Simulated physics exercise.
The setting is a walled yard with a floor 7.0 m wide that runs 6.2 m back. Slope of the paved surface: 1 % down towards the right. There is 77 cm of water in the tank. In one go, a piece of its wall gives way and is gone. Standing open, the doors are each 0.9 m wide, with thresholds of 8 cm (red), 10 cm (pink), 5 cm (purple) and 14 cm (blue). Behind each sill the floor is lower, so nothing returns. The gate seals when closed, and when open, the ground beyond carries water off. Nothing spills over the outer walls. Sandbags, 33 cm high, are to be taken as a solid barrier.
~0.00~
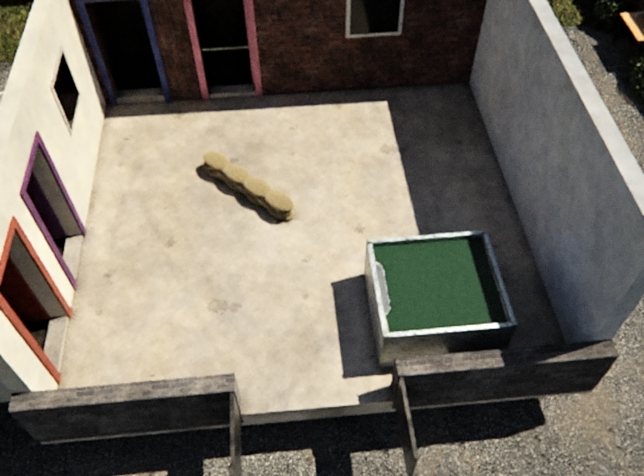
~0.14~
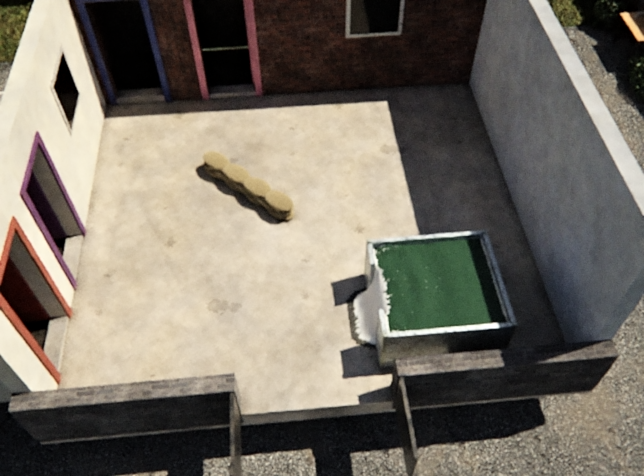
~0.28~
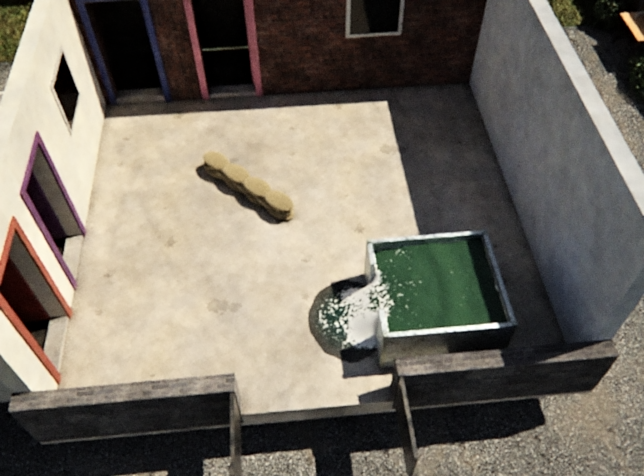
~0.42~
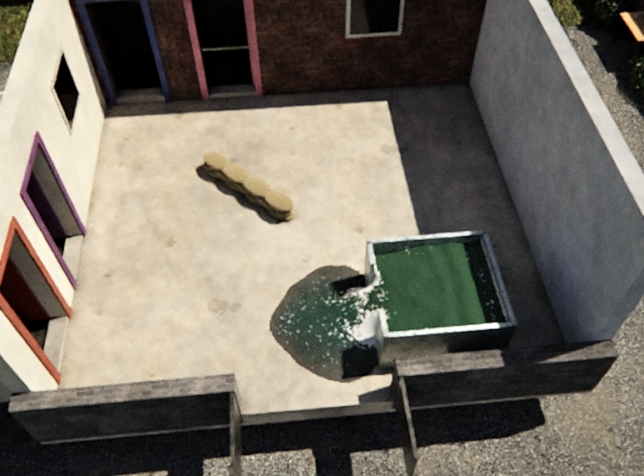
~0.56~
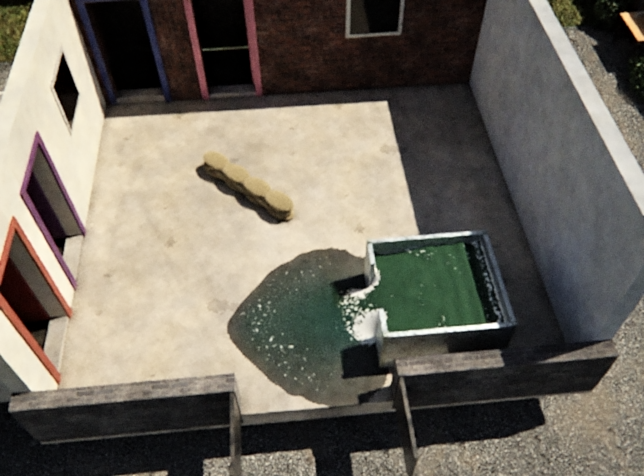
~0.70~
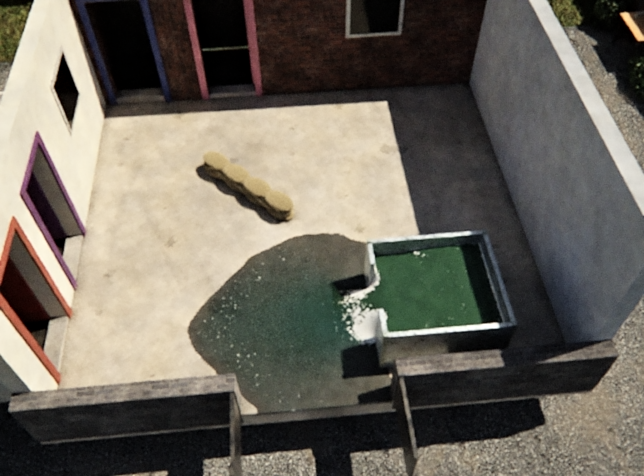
Walled yard with open doorways, green water pouring through a gap in a tank's left side and spreading leftward across pale floor.
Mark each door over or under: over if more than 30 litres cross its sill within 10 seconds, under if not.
Marks: Red door: Over; pink door: Under; purple door: Over; blue door: Under.
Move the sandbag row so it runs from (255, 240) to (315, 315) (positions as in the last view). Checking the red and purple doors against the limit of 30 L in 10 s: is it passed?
Red exceeded, purple within the limit.
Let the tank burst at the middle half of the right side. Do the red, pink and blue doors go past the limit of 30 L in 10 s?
Red falls short; pink falls short; blue falls short.
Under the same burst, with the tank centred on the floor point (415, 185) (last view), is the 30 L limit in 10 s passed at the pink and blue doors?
Measured against the limit, the pink door goes beyond it and the blue door stays within it.
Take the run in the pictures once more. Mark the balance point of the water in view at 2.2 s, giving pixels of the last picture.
Close to (319, 311) in the last picture.
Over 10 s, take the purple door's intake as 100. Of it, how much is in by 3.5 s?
Some 80 per cent by then.
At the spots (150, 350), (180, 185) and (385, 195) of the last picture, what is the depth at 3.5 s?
3, 2, 0 cm.
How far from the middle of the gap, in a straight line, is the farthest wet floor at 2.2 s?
Around 5.2 metres.
After 1.4 s water covers 30 % of the floor and is deepest (28 cm) near (358, 317); red door 7 cm at the sill, 0 L in, pink door not reached, purple door not reached, blue door not reached.
After 2.2 s water covers 40 % of the floor and is deepest (28 cm) near (68, 412); red door 20 cm at the sill, 22 L in, pink door not reached, purple door 12 cm at the sill, 12 L in, blue door not reached.
After 3.5 s water covers 40 % of the floor and is deepest (16 cm) near (96, 410); red door 14 cm at the sill, 76 L in, pink door not reached, purple door 10 cm at the sill, 49 L in, blue door not reached.
After 6.0 s water covers 50 % of the floor and is deepest (14 cm) near (107, 105); red door 8 cm at the sill, 93 L in, pink door 6 cm at the sill, 0 L in, purple door 6 cm at the sill, 61 L in, blue door 12 cm at the sill, 0 L in.
After 10.0 s water covers 75 % of the floor and is deepest (8 cm) near (466, 96); red door 2 cm at the sill, 94 L in, pink door 5 cm at the sill, 0 L in, purple door 2 cm at the sill, 62 L in, blue door 6 cm at the sill, 0 L in.
